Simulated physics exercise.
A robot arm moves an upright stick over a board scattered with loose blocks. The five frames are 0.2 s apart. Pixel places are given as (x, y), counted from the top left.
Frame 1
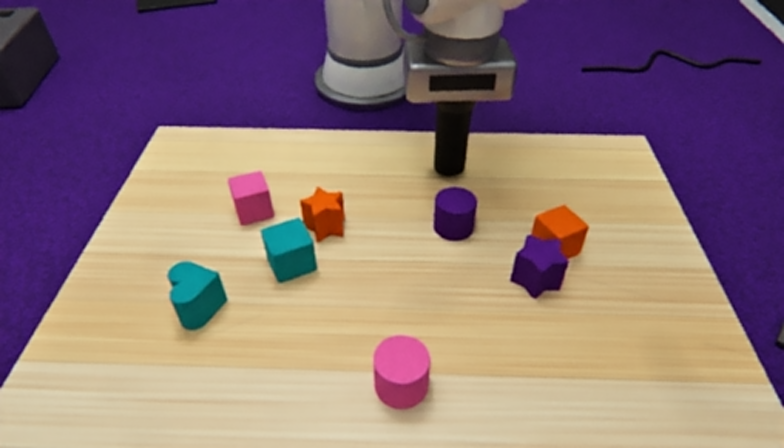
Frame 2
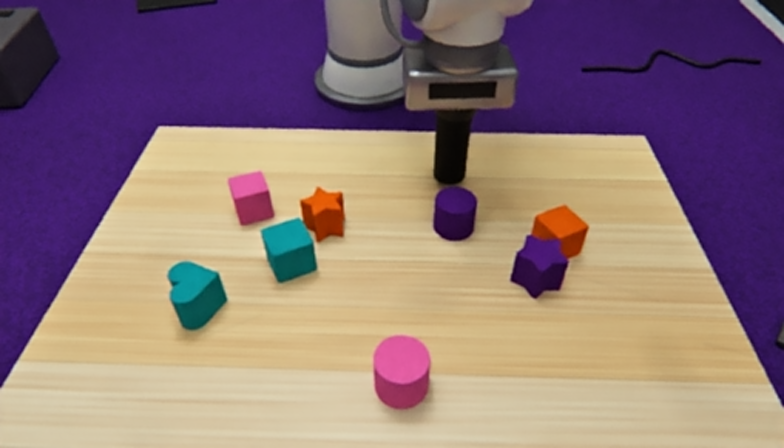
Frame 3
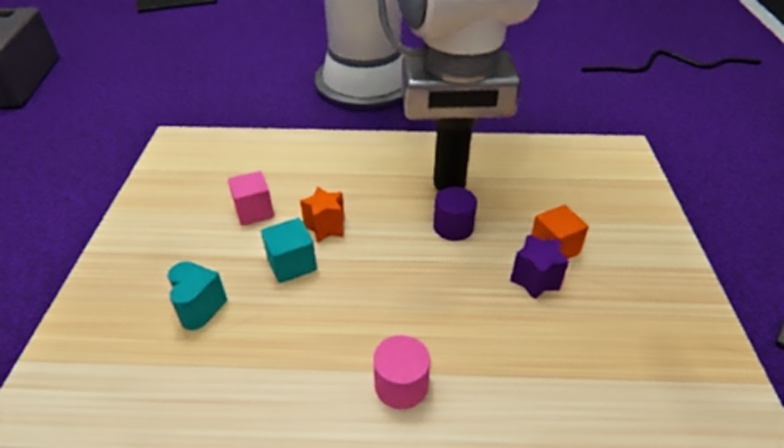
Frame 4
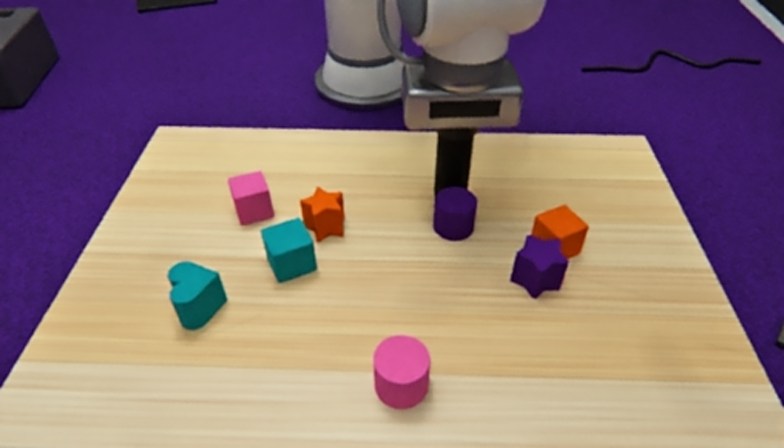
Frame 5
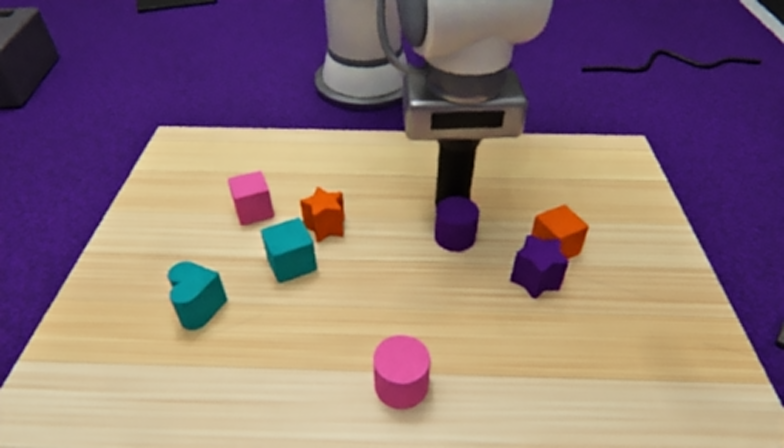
Robot arm lowering a black stick toward the viewer over a wooden board, nudging a purple cylinder slightly among scattered colourful blocks.
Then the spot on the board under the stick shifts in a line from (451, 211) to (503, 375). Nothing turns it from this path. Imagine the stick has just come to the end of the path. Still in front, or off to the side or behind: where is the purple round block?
It escapes to one side.
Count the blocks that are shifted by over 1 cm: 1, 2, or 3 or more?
A single block is moved.
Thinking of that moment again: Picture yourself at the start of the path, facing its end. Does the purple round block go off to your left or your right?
It heads right.
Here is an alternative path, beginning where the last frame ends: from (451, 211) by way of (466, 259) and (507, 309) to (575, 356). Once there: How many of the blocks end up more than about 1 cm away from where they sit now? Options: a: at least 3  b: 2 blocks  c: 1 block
I choose c.
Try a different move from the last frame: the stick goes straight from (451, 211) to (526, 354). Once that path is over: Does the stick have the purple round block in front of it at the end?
It seems not.
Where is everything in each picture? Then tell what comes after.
The first picture shows lower end of the stick (449, 167), tops of blocks, purple round block (456, 199), purple star block (543, 251).
The second picture shows stick (449, 175), blocks as before.
The third picture shows stick (449, 183), blocks as before.
The fourth picture shows stick (450, 193), blocks as before.
The fifth picture shows stick (452, 204), purple round block (458, 210), purple star block (543, 251).
On the path given first. One third of the way, stick (465, 250); purple round block (465, 260).
Two thirds of the way, stick (483, 304); purple round block (460, 313).
At the end, stick (504, 368); purple round block (454, 336); purple star block not moved.
